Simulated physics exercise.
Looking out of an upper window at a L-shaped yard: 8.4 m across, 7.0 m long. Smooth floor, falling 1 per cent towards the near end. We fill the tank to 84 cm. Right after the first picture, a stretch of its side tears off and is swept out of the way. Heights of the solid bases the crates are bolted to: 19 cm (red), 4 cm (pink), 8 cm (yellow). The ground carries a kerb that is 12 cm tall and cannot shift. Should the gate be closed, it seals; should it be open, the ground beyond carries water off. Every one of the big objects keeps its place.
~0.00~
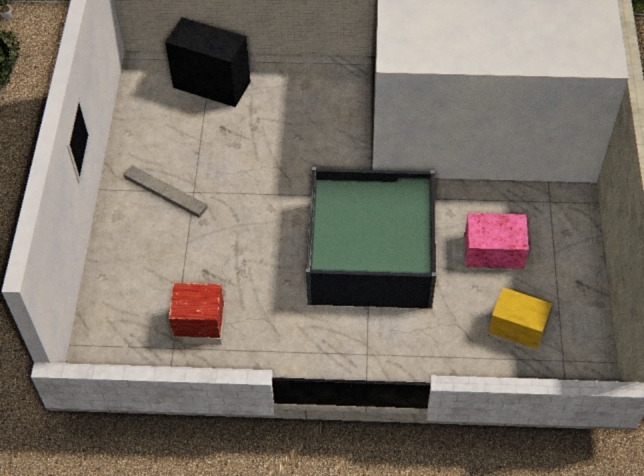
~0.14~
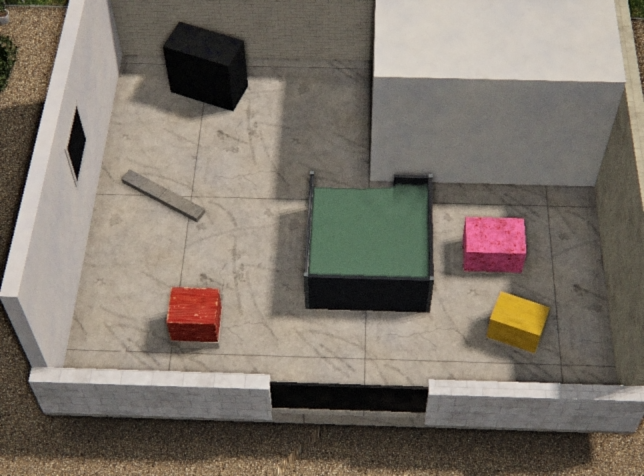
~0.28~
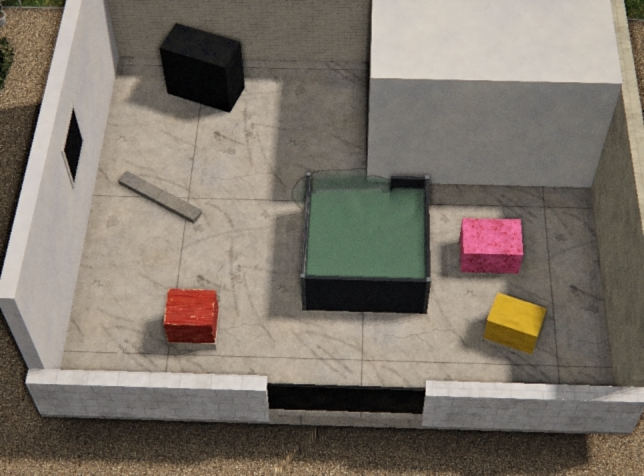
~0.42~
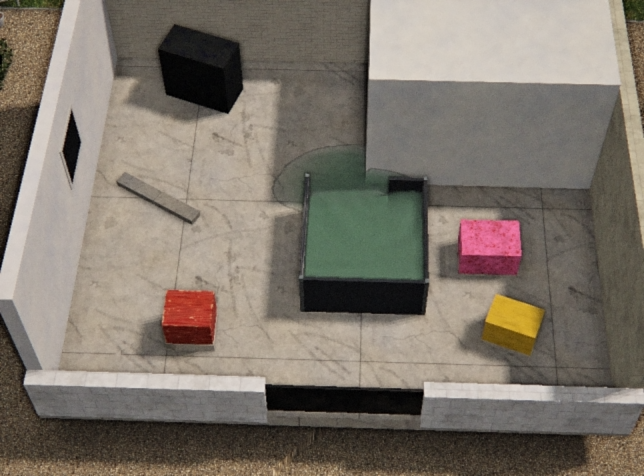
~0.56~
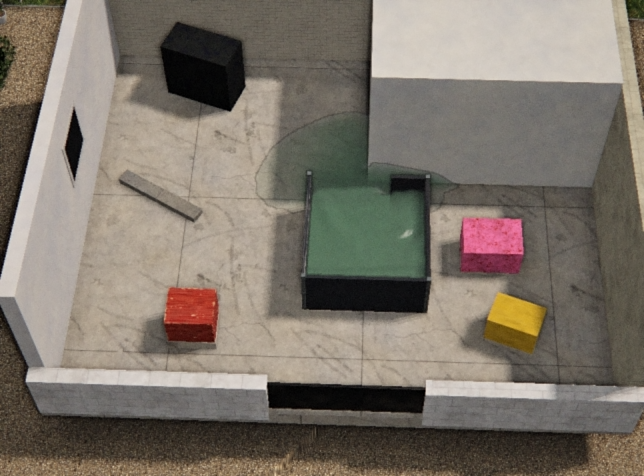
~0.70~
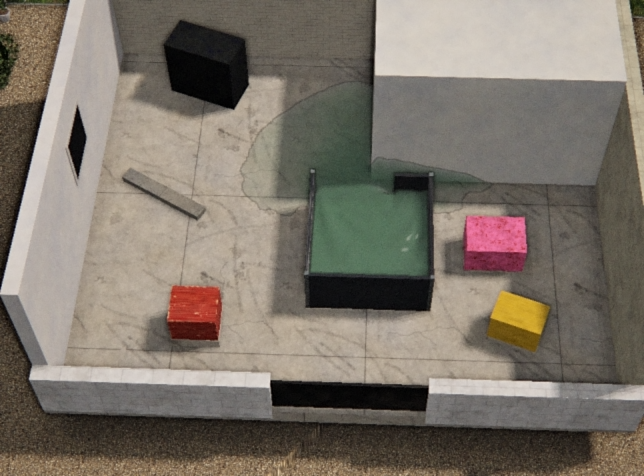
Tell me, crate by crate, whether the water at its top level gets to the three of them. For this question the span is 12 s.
The red crate: The water falls short of it. The pink crate: The water gets to it. The yellow crate: The water gets to it.
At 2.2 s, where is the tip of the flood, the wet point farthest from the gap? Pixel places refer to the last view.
Point: Roughly (124, 57).
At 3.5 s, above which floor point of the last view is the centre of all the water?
Its balance point lies near (313, 156).
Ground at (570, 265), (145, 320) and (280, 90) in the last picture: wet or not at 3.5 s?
Going through the three points: Awash, then not yet touched, then awash.
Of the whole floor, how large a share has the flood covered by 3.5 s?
I'd say around 45 %.
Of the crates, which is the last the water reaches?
The red one.
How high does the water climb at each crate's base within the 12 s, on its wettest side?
Peaks in cm: Red 13, pink 10, yellow 12.
After 1.4 s water covers 30 % of the floor and is deepest (46 cm) near (374, 180); red plinth not reached, pink plinth reached, yellow plinth not reached.
After 2.2 s water covers 35 % of the floor and is deepest (42 cm) near (219, 73); red plinth not reached, pink plinth reached, yellow plinth not reached.
After 3.5 s water covers 45 % of the floor and is deepest (33 cm) near (219, 73); red plinth not reached, pink plinth reached, yellow plinth reached.
After 7.0 s water covers 90 % of the floor and is deepest (18 cm) near (192, 200); red plinth reached, pink plinth reached, yellow plinth reached.
After 12.0 s water covers 100 % of the floor and is deepest (13 cm) near (510, 352); highest at the red plinth 13 cm, highest at the pink plinth 10 cm, highest at the yellow plinth 12 cm.
